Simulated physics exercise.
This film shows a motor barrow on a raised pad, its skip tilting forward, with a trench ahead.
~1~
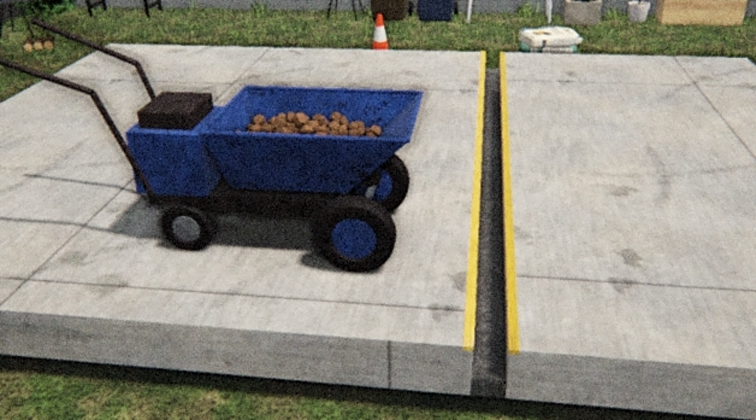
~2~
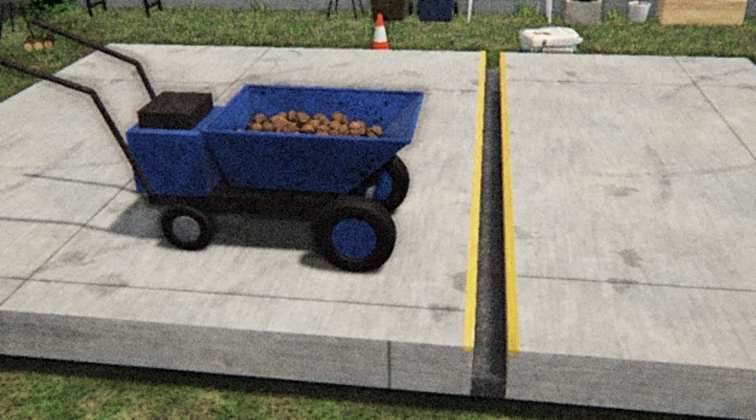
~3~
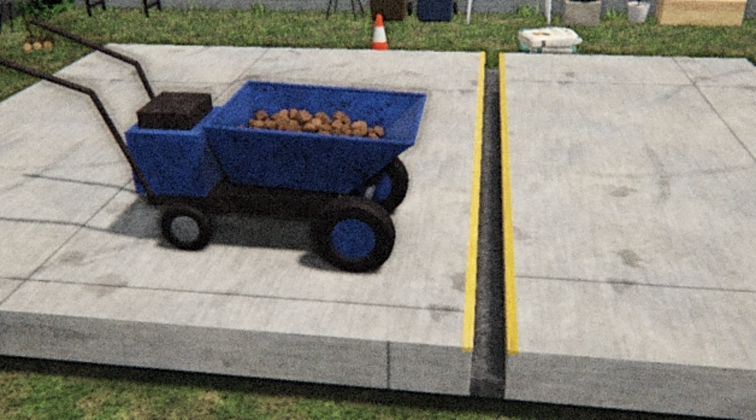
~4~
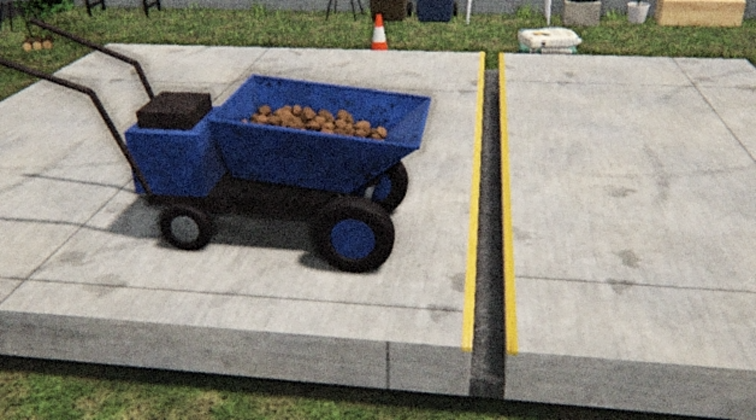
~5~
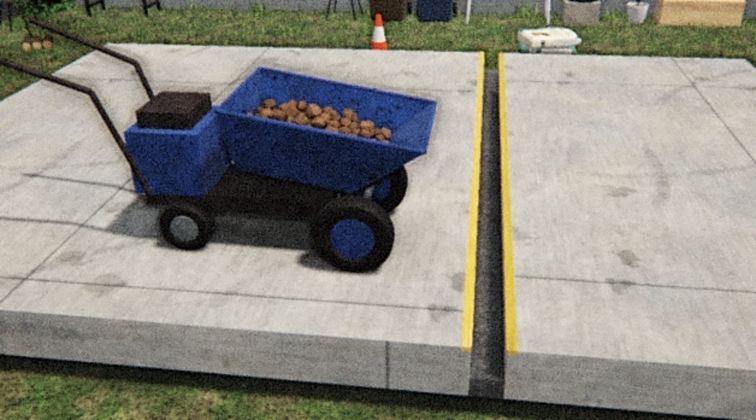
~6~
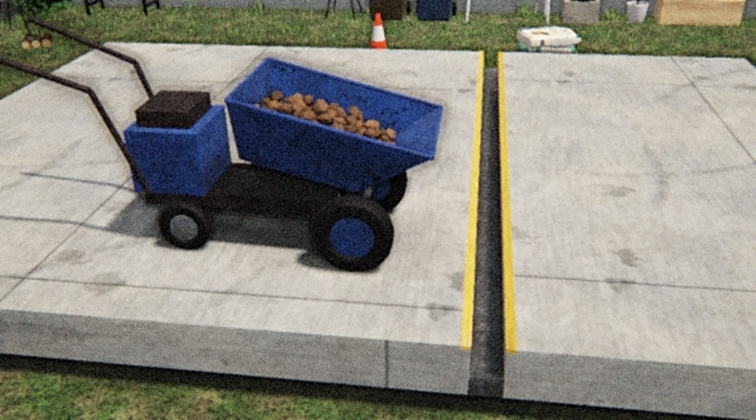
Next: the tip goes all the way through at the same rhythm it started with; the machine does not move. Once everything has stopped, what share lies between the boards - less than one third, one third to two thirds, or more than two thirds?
Between the boards lies one third to two thirds.
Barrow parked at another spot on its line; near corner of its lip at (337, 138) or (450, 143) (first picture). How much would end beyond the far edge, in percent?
About 0 % and 70 %.
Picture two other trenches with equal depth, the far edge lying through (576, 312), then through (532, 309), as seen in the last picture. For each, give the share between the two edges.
100 %, then 80 %.
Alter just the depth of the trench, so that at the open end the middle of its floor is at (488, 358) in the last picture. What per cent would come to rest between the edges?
Estimate: Approx. 40 %.
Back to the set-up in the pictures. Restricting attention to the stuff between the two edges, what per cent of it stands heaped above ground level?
Estimate: Near 35 per cent.
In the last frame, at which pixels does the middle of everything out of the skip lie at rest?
The centre comes to rest close to (497, 241).
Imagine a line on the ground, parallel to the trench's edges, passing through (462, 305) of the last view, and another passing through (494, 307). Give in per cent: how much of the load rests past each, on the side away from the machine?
In order: 80 per cent, then 50 per cent.
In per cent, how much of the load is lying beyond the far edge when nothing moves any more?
30 percent.
Shortly afterwards, skip tipped well over; the whole lot in the skip.
Next, skip tipped steeply; all but a few in the skip; a little in or heaped over the trench; only a few beyond it.
Some moments later, skip tipped right over; near a quarter in the skip; only a few short of the trench; near half in or heaped over the trench; near a quarter beyond it.
In the end, skip tipped right over; near a quarter in the skip; only a few short of the trench; near half in or heaped over the trench; near a quarter beyond it.
